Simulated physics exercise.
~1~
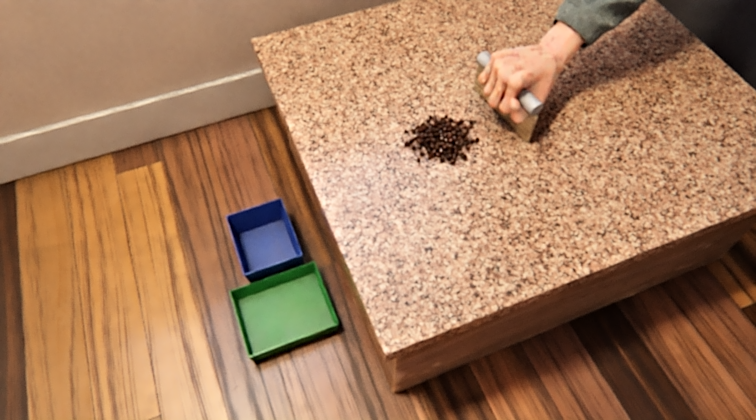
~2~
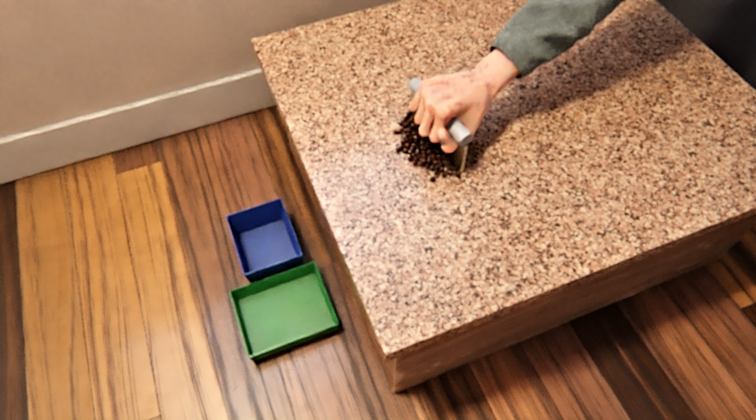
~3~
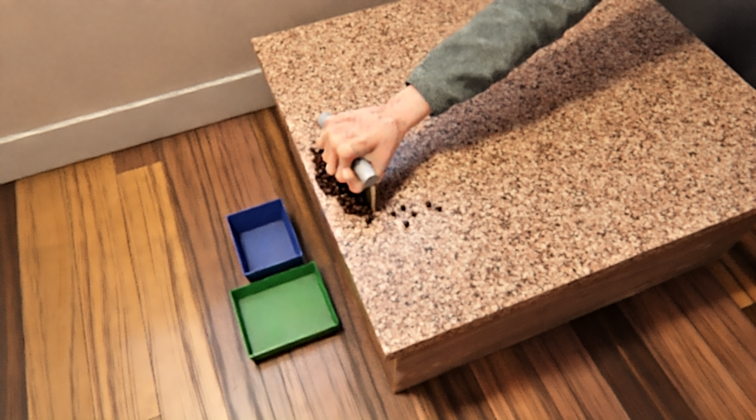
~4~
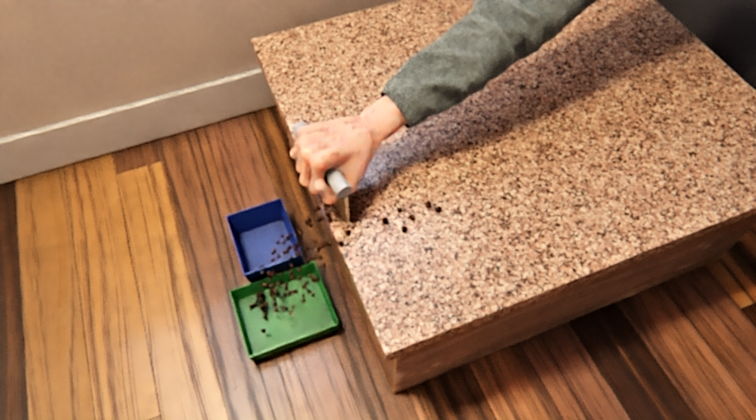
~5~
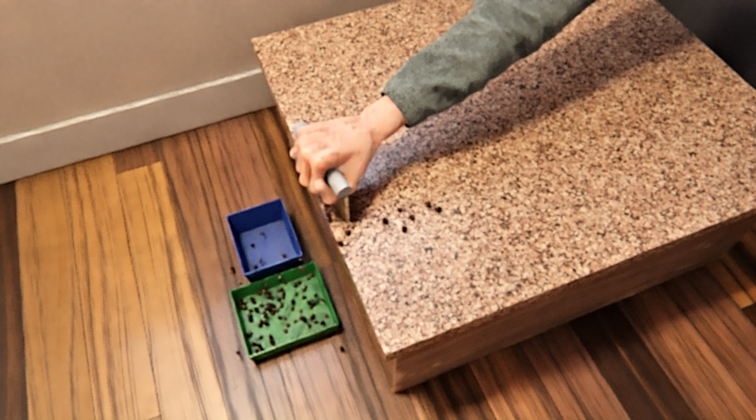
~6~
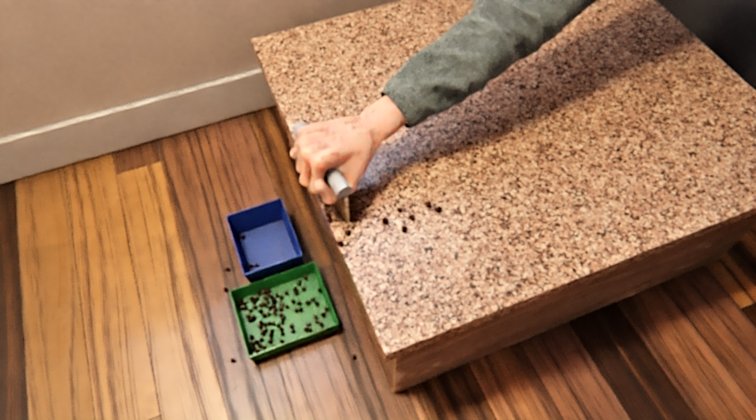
The clip opens on a pile of dark coffee beans spilt on a speckled tabletop, with a hand holding a scraper just to the right and two tins, one blue and one green, on the wooden floor below. The hand moves left and pushes the scraper into the pile. It drives the beans toward the left edge, leaving a few stragglers behind. At the edge the scraper stops, and the beans spill over toward the tins. Most settle in the green tin, while a few land in the blue tin, some lie on the floor, and a small trail remains on top.
